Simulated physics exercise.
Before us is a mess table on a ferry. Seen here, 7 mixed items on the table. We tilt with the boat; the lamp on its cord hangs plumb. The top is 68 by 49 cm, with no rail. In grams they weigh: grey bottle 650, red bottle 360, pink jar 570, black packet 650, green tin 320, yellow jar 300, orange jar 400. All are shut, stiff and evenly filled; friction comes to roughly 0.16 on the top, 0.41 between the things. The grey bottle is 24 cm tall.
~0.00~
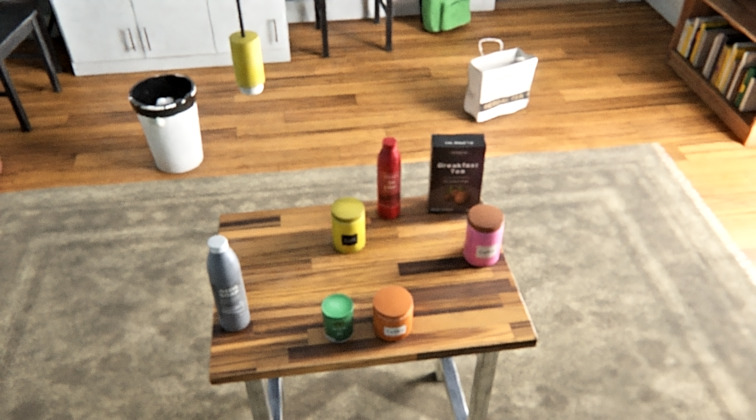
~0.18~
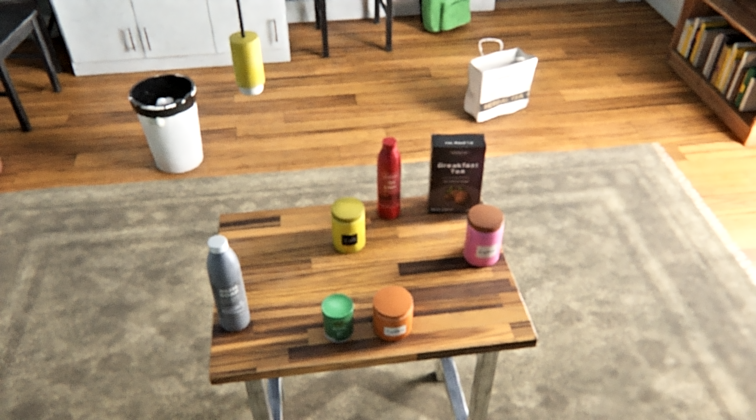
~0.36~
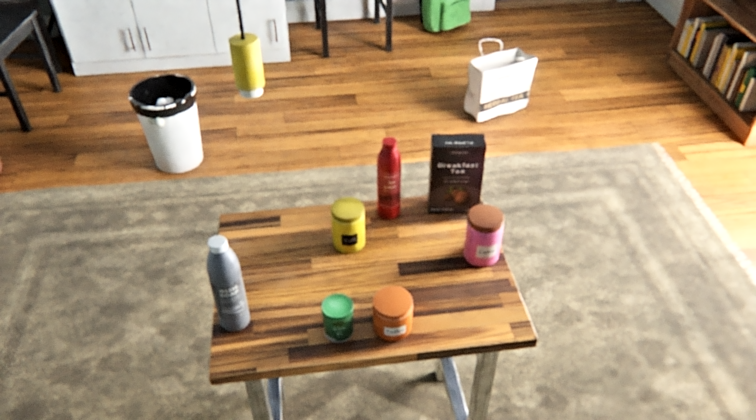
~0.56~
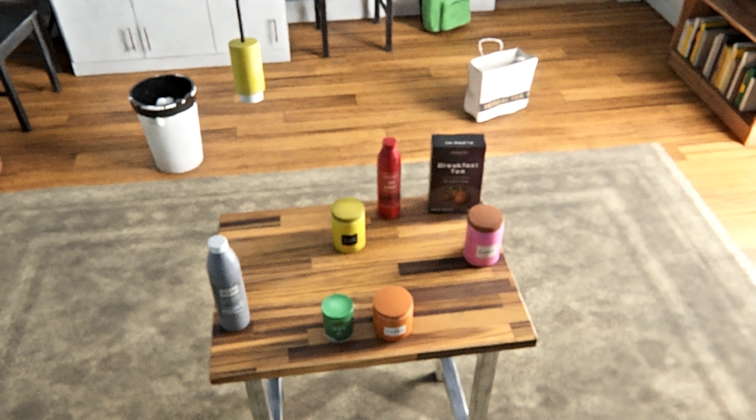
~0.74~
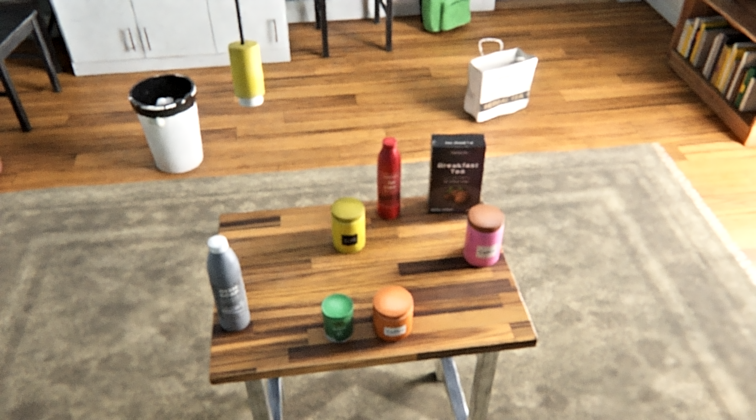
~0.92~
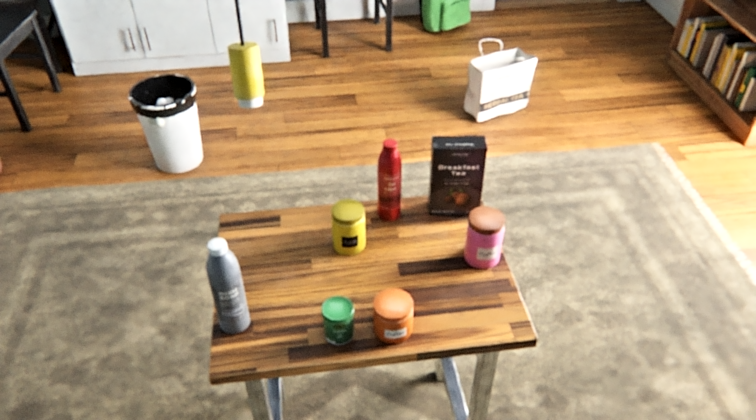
A wooden table holds seven closed containers that stay in place while a yellow lamp shifts slightly.
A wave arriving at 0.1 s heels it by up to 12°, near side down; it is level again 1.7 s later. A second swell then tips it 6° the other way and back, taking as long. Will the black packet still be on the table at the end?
The black packet remains on top.
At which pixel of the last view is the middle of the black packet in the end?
Near (465, 200).
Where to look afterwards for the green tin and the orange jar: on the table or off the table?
The green tin finishes off the table; the orange jar finishes off the table.
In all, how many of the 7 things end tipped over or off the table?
2 of them.
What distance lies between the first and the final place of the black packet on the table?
About 10 cm.
After 1.22 s, heel 9°, near side down; black packet slid 5 cm near (460, 188); red bottle slid 5 cm; grey bottle slid 5 cm.
After 1.52 s, heel 3°, near side down; green tin and orange jar now off the table; black packet slid 10 cm near (465, 200); red bottle slid 9 cm.
After 1.72 s, boat level; black packet slid 10 cm near (465, 200); red bottle slid 9 cm; grey bottle slid 9 cm.
At rest (4.0 s), off the table, green tin and orange jar; not toppled but over 5 cm from the start, grey bottle, red bottle, pink jar, black packet and yellow jar. In the last view, black packet near (465, 200).
